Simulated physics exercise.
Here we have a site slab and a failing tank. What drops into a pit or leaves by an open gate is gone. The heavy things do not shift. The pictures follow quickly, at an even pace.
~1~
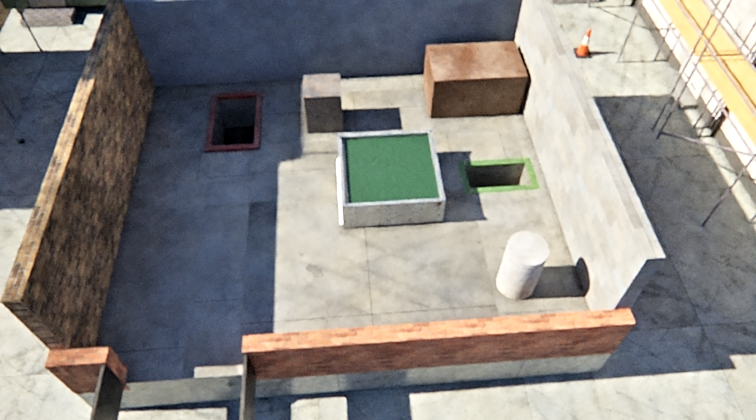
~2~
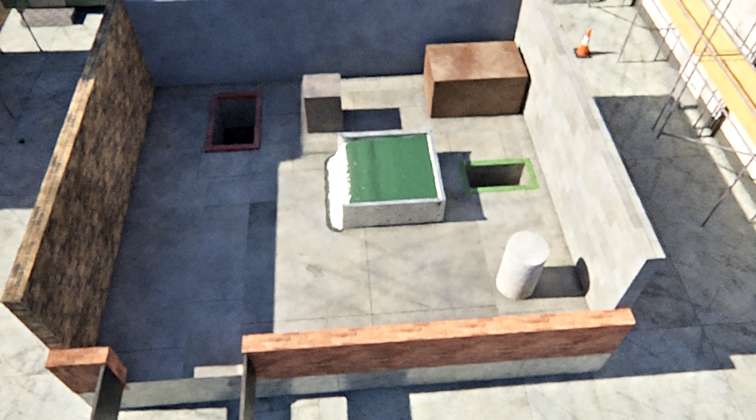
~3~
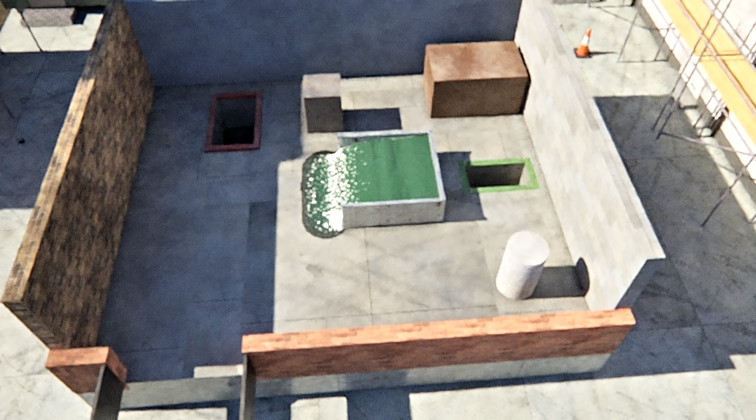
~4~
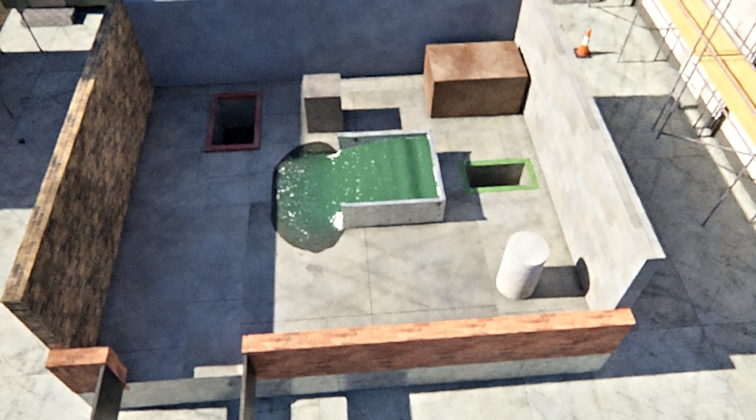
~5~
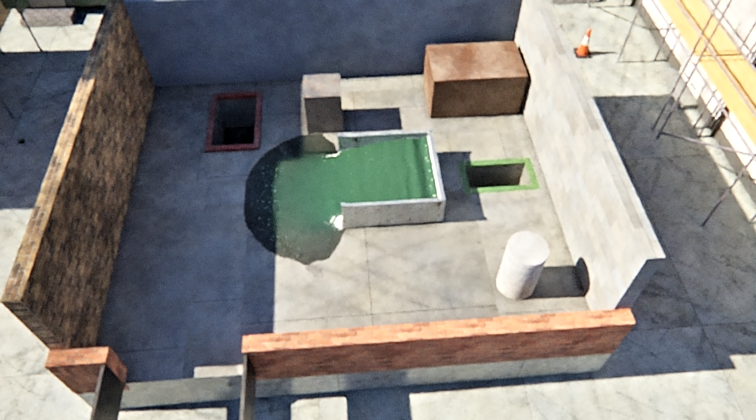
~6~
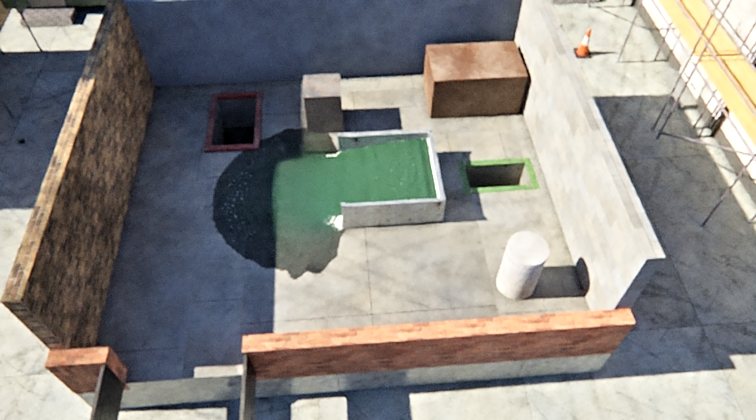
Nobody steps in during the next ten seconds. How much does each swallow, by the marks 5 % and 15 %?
One by one: The gate takes above 15 %; the red pit takes between 5 and 15 %; the green pit takes not even 5 %.
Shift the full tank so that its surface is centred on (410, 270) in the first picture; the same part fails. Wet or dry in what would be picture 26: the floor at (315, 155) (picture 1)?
Answer: No water.
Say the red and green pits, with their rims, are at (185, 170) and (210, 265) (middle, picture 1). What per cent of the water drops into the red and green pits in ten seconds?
Roughly, in per cent: Red 25, green 20.
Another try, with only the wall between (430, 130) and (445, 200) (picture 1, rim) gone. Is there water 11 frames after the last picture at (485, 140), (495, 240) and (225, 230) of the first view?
One after the other: Awash, under water, no water.
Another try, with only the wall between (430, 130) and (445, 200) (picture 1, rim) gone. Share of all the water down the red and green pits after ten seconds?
Per cent: Red 0, green 60.
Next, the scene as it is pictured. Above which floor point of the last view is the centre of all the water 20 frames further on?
Around (223, 207).
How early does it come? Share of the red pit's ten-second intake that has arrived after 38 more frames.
About 90 per cent.
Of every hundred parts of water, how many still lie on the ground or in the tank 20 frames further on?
Close to 92 %.
A moment on, water covers 30 % of the floor; the gate 0 %, the red pit 1 %, the green pit 0 %.
Next, water covers 35 % of the floor; the gate 0 %, the red pit 3 %, the green pit 0 %.
Then, water covers 45 % of the floor; the gate 2 %, the red pit 6 %, the green pit 0 %.
Later, water covers 50 % of the floor; the gate 11 %, the red pit 7 %, the green pit 0 %.
In the end, water covers 70 % of the floor; the gate 20 %, the red pit 8 %, the green pit 0 %.
